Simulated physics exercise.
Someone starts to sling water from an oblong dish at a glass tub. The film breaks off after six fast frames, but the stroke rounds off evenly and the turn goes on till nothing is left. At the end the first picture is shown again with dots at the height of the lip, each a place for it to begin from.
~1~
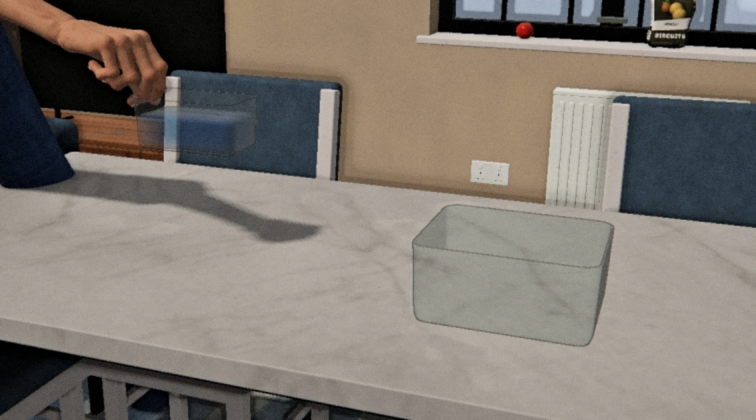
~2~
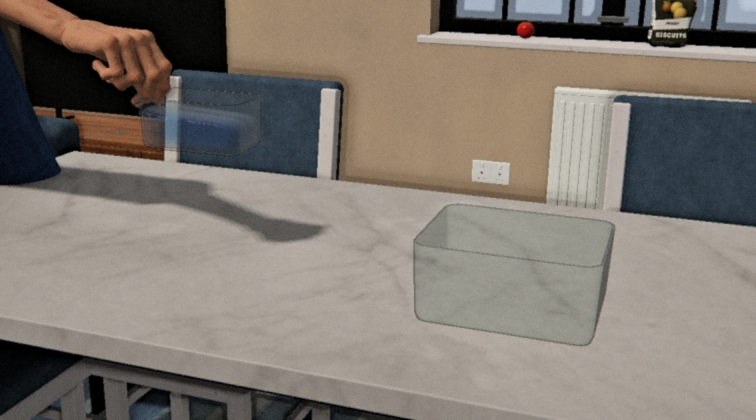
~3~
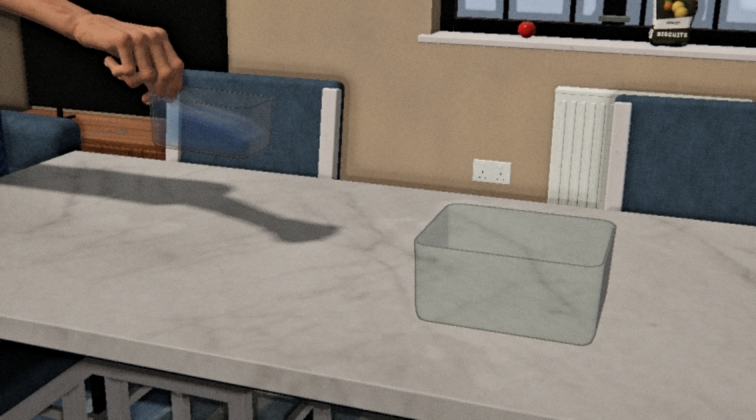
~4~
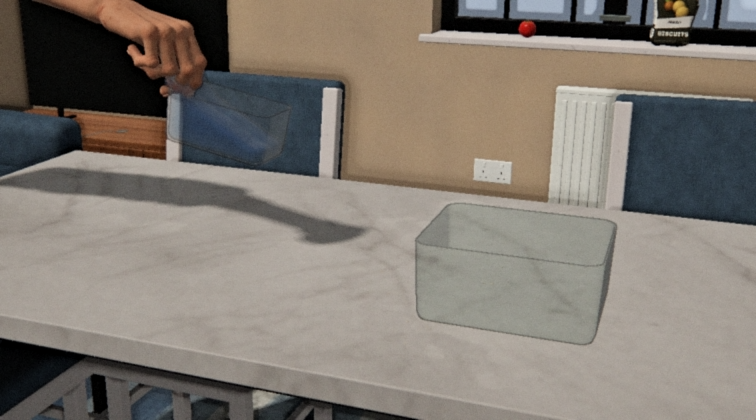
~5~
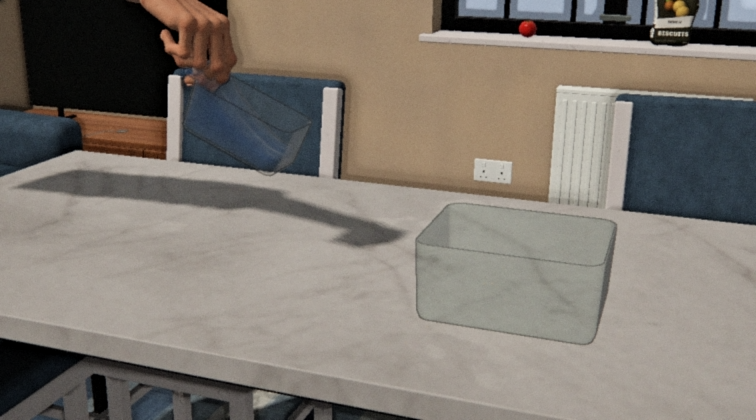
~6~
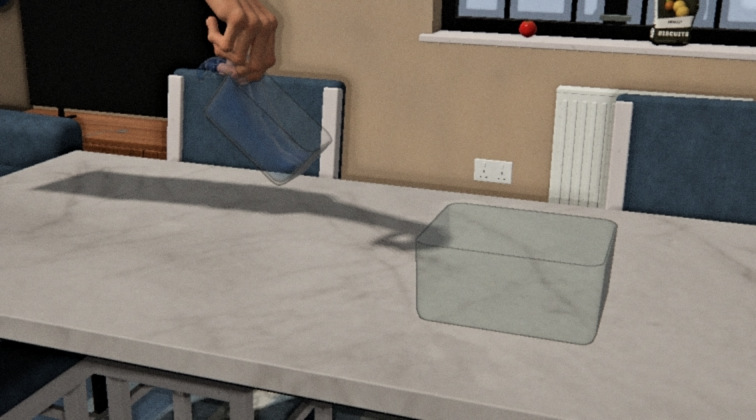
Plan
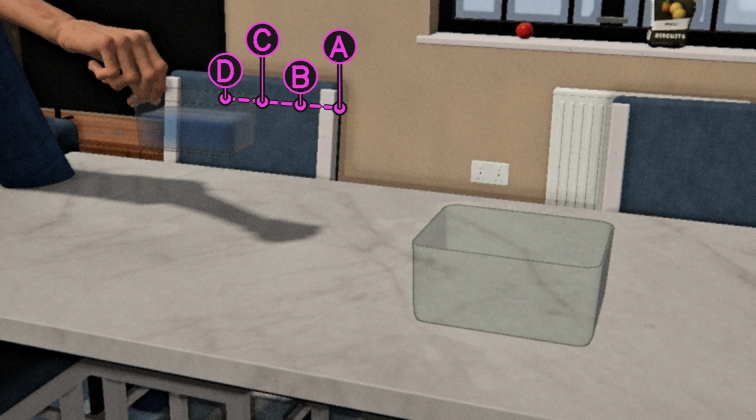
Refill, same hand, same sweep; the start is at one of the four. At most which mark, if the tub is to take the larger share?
B will do.
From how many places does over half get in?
Two of the four.
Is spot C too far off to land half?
Yes, it does.
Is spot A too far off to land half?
No.
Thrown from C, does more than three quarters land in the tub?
No, less.
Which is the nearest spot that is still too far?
Spot C.
On the marked copy, A at (339, 108); B at (300, 104); C at (262, 101); D at (225, 98).
If A is chosen, about 84 % lands in the tub, 8 % falls short and 9 % goes beside or beyond.
If B is chosen, about 66 % lands in the tub, 24 % falls short and 10 % goes beside or beyond.
If C is chosen, about 23 % lands in the tub, 70 % falls short and 7 % goes beside or beyond.
If D is chosen, about 4 % lands in the tub, 93 % falls short and 3 % goes beside or beyond.
